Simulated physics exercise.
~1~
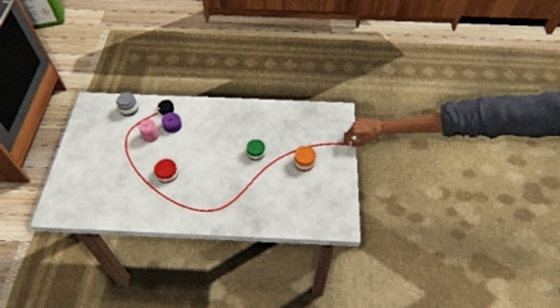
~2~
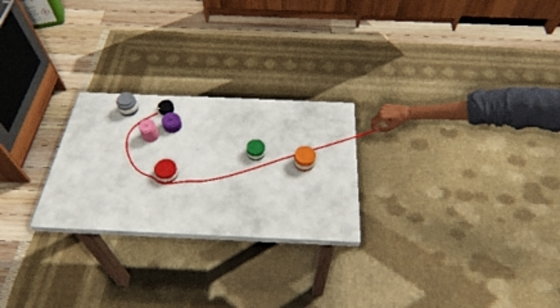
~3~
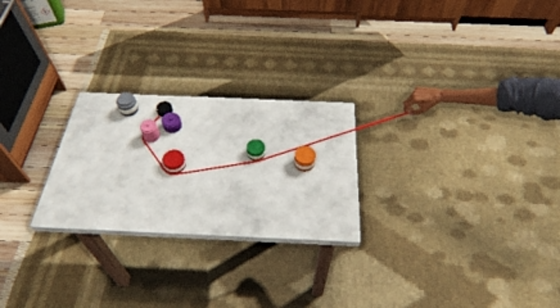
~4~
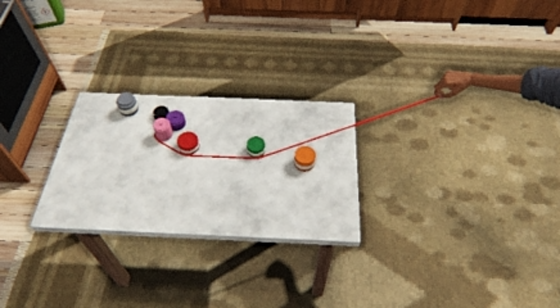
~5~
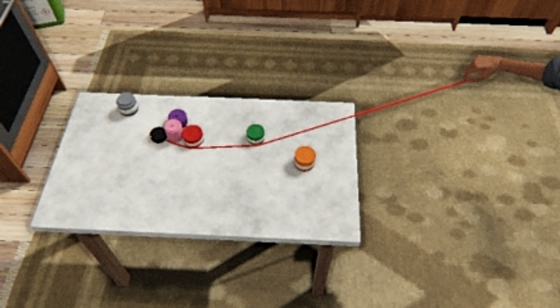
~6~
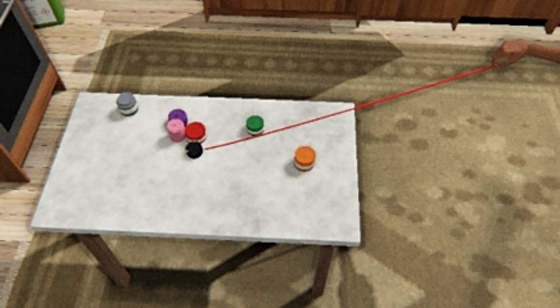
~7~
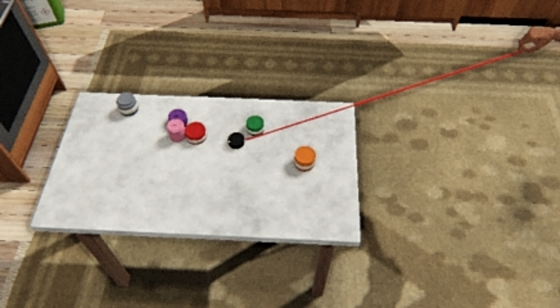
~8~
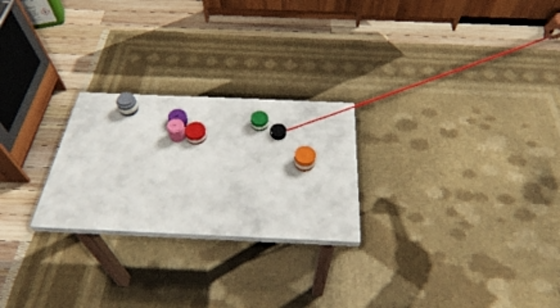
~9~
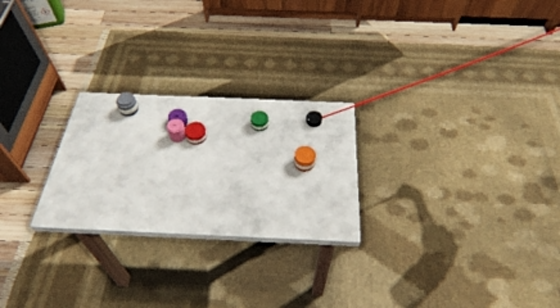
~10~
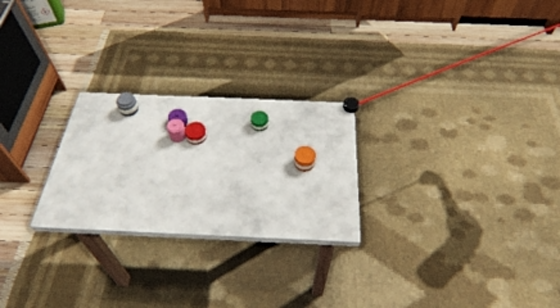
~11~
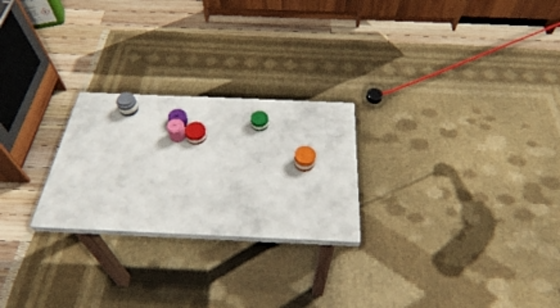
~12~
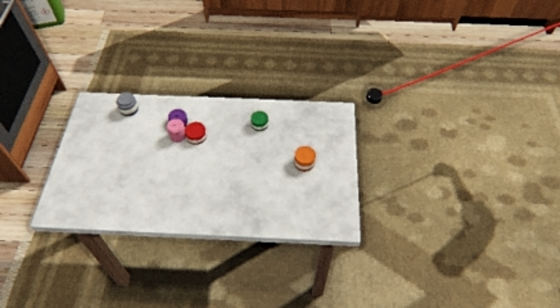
To begin with, a hand at the right holds a red cord that curves across a pale table to a small black object, among grey, purple, pink, red, green and orange containers. The hand draws back to the right, and the tightening cord pulls the red container up and rightwards. The pink one shifts right too, and the green one is nudged upward. Then the black object slides down past the cluster and heads right, passing close beneath the green container. It crosses the table's far right corner and ends beyond the edge, still on the cord, while the containers remain upright.
